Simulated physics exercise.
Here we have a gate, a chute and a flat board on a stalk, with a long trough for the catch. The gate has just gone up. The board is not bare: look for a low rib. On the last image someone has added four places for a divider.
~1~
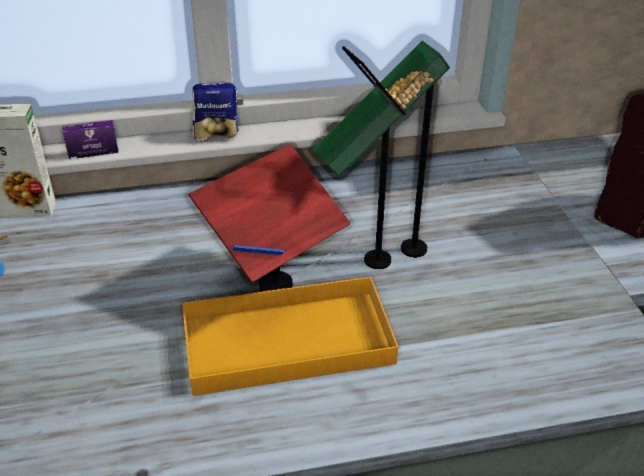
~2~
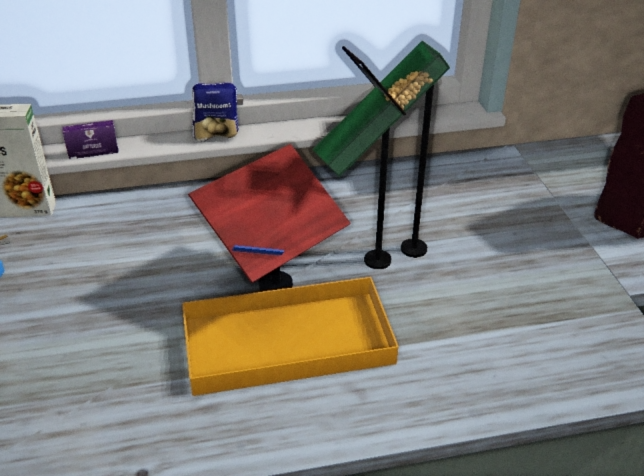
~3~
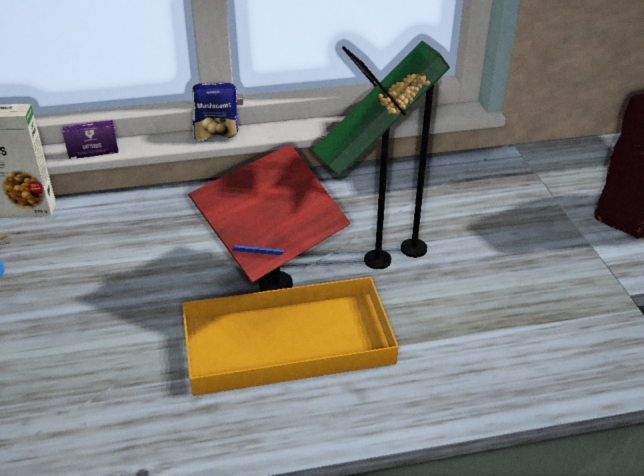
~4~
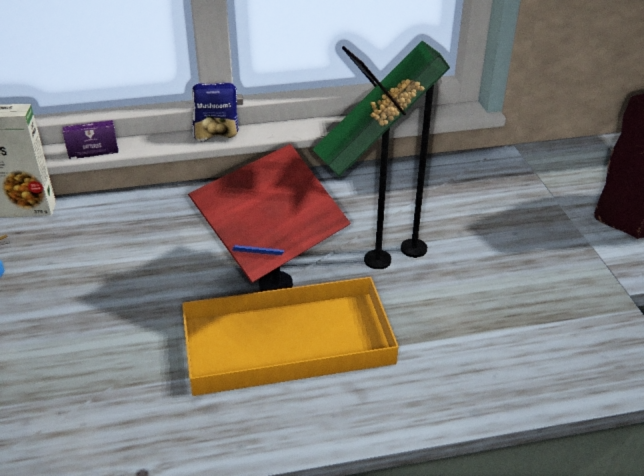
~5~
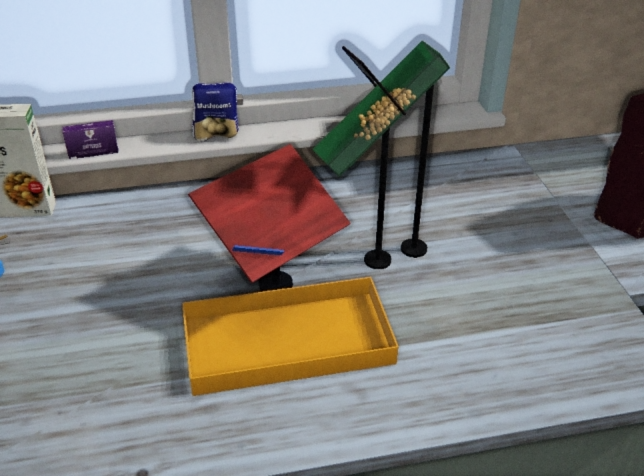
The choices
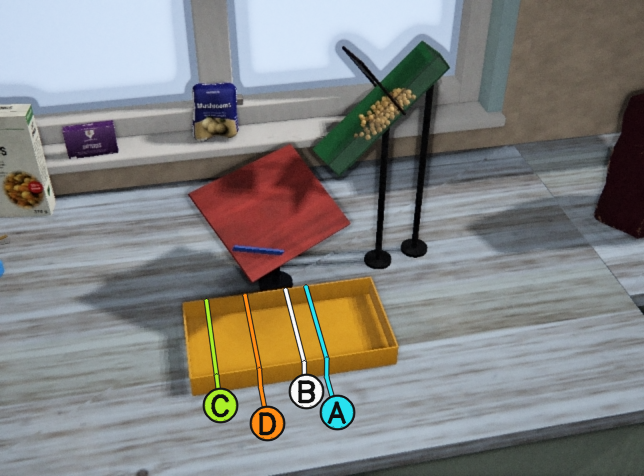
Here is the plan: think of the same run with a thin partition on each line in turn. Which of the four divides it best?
A beats the others.
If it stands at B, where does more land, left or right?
The right side.
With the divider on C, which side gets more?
Right.
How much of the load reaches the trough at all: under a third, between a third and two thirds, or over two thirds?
Over two thirds.
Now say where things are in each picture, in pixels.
Load behind the gate (404, 91), dried chickpeas; lip of the chute (332, 169), sloping fairly steeply, in the first frame.
Middle of the board (273, 209), tilted fairly steeply; middle of its low edge (304, 251); of its high edge (242, 167), in the second frame.
Front corners of the trough (191, 378) and (398, 347), empty; front of the load (390, 112), in the third frame.
Middle of the load (394, 104); its front (373, 115), roughly a quarter of the way to the lip; rib from (234, 246) to (284, 251), in the fourth frame.
Middle of the load (386, 113); its front (356, 136), roughly half of the way to the lip, in the fifth frame.
On the marked copy, line A crosses the front rim at (326, 358); line B crosses the front rim at (304, 361); line C crosses the front rim at (216, 374); line D crosses the front rim at (259, 368).
For line A, of what is caught, roughly half on the left of the divider, roughly half on the right.
For line B, of what is caught, about a tenth on the left of the divider, the larger part on the right.
For line C, of what is caught, not one piece on the left of the divider, every piece on the right.
For line D, of what is caught, not one piece on the left of the divider, every piece on the right.
